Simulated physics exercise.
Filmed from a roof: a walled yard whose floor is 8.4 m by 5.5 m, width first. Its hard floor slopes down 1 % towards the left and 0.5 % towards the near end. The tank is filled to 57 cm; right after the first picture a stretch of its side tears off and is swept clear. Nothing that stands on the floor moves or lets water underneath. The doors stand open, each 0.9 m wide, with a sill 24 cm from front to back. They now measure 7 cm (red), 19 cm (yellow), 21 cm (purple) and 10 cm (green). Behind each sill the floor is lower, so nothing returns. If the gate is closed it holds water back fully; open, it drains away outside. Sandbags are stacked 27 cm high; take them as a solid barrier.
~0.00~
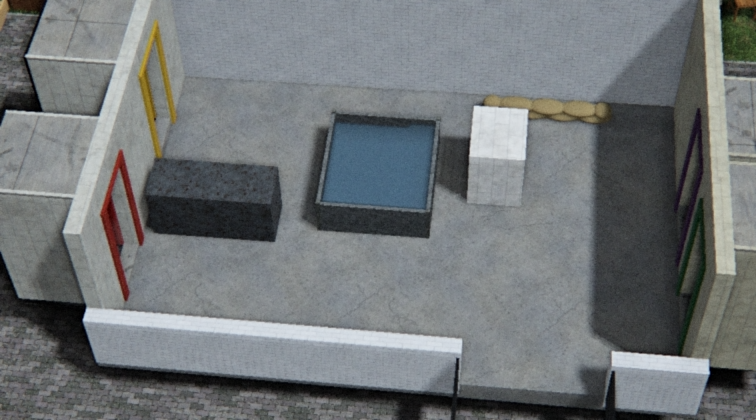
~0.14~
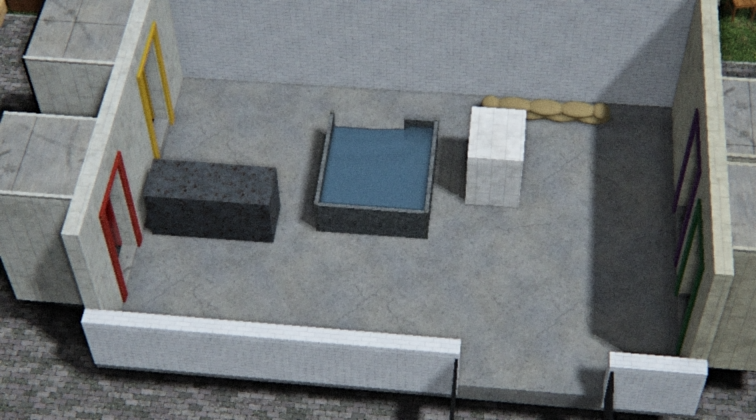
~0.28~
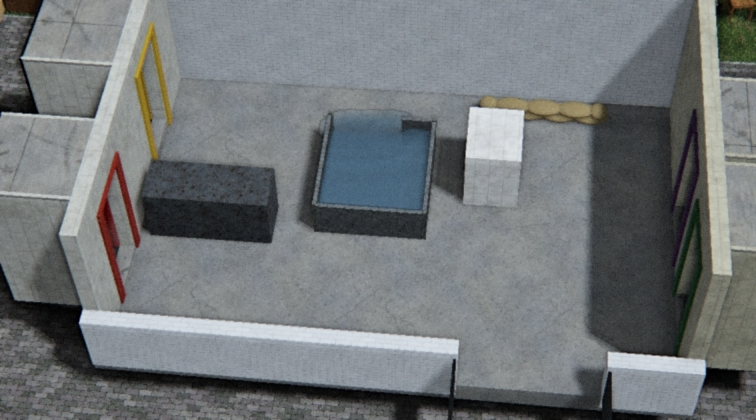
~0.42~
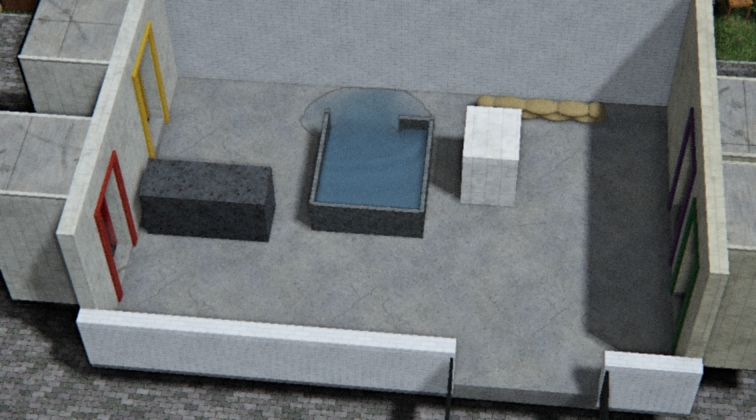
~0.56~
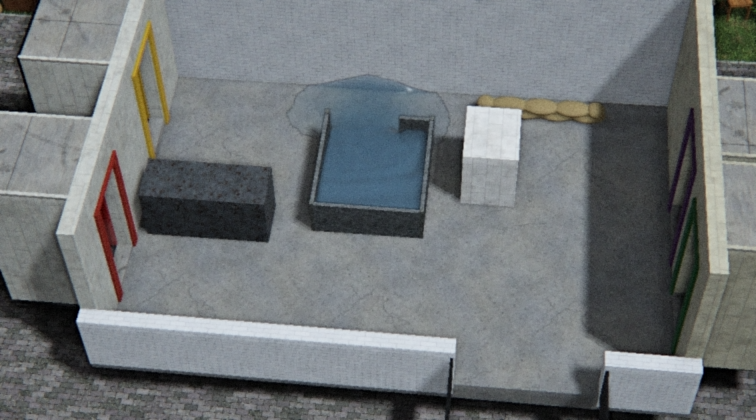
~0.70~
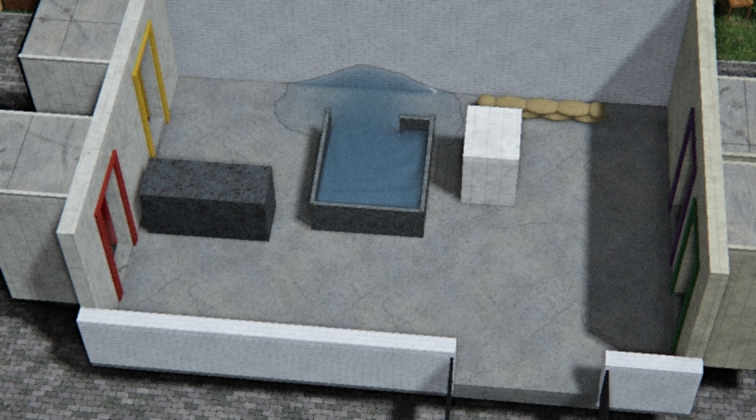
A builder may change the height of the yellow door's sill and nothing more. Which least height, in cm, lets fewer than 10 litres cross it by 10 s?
At least 13.5 cm or so.
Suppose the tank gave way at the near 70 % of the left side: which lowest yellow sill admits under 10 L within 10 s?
Then roughly 24 cm.
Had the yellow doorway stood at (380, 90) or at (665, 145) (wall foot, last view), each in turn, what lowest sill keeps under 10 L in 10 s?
About 36 and 8.0 cm.
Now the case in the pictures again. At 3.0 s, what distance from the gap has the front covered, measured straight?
About 5.0 m.
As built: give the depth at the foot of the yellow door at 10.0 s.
About 8.5 cm.
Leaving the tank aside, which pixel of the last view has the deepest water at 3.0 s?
Around (179, 79).
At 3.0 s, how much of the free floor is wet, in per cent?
Some 30 per cent of it.
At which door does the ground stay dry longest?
It is the green one.
After 1.4 s water covers 10 % of the floor, deepest (40 cm) near (363, 98); it has not reached the yellow door.
After 3.0 s water covers 30 % of the floor, deepest (26 cm) near (179, 79); 18 cm at the yellow door, 0 litres in over its 19 cm sill.
After 10.0 s water covers 90 % of the floor, deepest (12 cm) near (160, 193); 9 cm at the yellow door, 0 litres in over its 19 cm sill.
At the yellow door as built, the water arrived by 2.1 s and peaked near 18 cm at 2.8 s.
Run again over the same 10 s with other heights there, 16 litres in over 12.5 cm, 2 litres over 16.5 cm. The limit of 10 litres is kept from about 13.5 cm up.
